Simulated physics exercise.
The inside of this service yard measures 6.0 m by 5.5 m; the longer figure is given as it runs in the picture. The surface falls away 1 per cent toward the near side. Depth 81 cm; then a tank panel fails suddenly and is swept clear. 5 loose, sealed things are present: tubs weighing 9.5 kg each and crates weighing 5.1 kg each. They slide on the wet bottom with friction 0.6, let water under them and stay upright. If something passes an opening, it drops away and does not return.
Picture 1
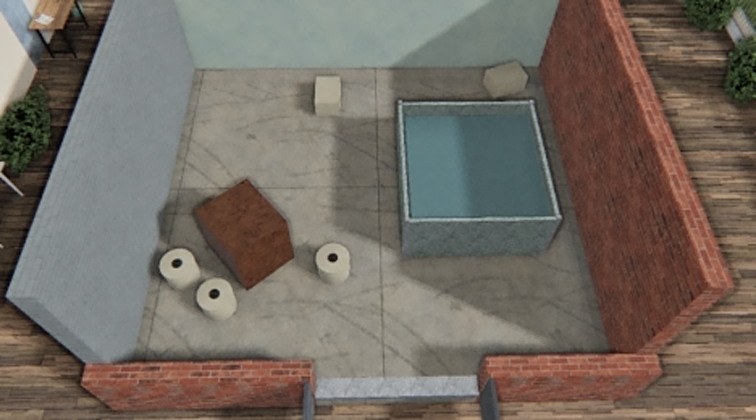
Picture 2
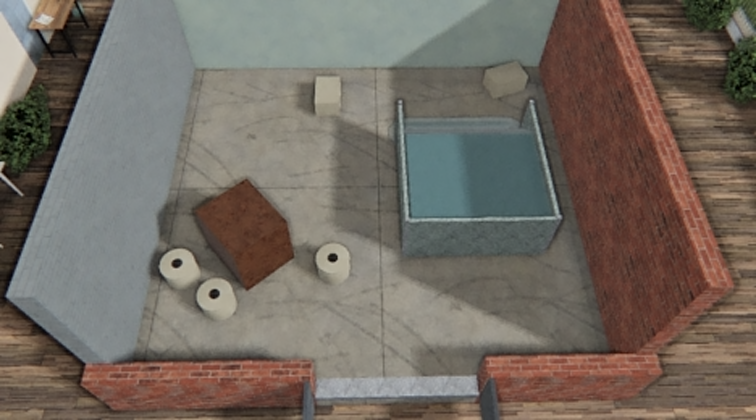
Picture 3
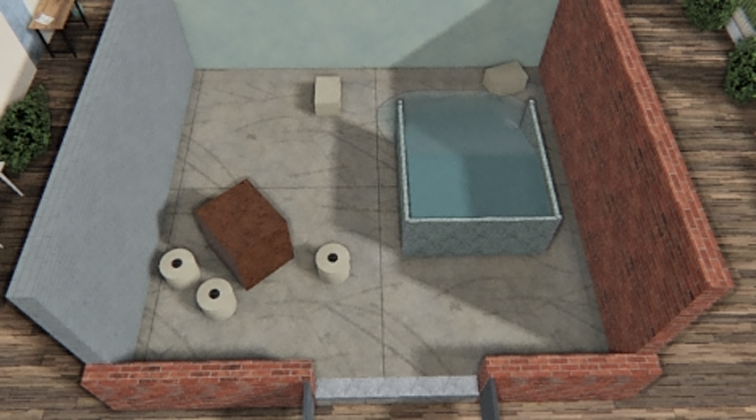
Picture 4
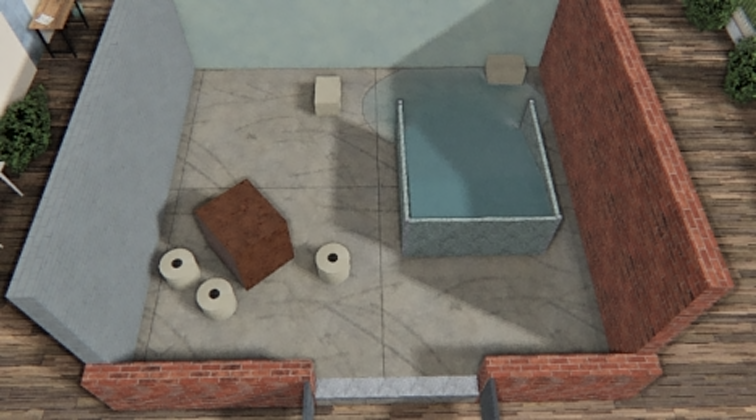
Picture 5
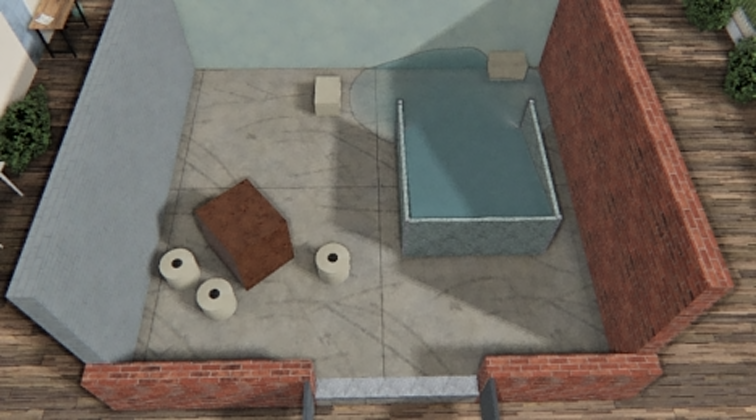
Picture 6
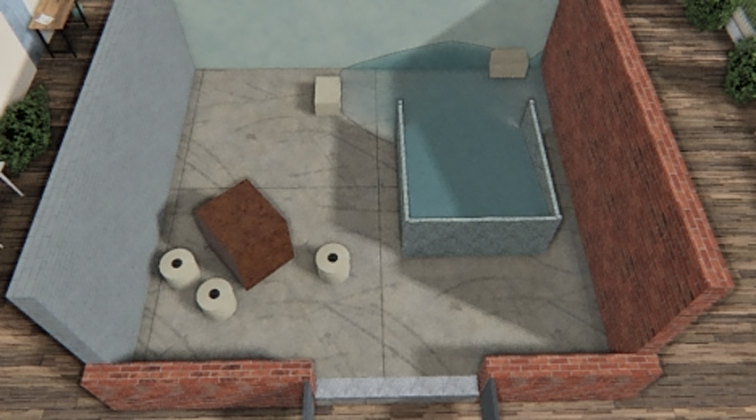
To begin with, water fills a square, stone-walled tank in a walled yard beside a brown block and several pale objects. The tank's far wall drops away, and water spreads out behind it, nudging the pale block near the back corner, then reaches along the yard's back wall while everything else stays still.
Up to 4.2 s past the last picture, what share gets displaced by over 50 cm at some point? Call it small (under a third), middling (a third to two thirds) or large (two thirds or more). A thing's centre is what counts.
Large, two thirds or more.
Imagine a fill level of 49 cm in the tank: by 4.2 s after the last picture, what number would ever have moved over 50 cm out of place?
2.
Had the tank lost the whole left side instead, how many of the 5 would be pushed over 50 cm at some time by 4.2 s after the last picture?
The answer would then be 5.
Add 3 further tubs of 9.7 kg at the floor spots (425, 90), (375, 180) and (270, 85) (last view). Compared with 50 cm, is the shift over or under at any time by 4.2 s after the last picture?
Each in turn ends up beyond the limit, within the limit, beyond the limit.
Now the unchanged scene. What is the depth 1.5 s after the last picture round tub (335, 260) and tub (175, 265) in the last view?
Depth approx. 0 cm / 0 cm.
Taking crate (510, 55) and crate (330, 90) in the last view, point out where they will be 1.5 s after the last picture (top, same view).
I'd say close to (536, 84) and close to (278, 122).
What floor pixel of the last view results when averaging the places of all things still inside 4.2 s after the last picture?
(316, 280).
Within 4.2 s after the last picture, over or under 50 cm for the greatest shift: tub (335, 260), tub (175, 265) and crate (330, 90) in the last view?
Well, in turn that's not reaching it, topping it, topping it.
Then, 0.4 s after the last picture 0 of 5 are over 50 cm from their spots; 1 afloat.
Then, 1.5 s after the last picture 2 of 5 are over 50 cm from their spots; 1 afloat.
Then, 2.8 s after the last picture 2 of 5 are over 50 cm from their spots; 2 afloat.
Then, 4.2 s after the last picture 4 of 5 are over 50 cm from their spots, and 4 have been at some point; 4 afloat.
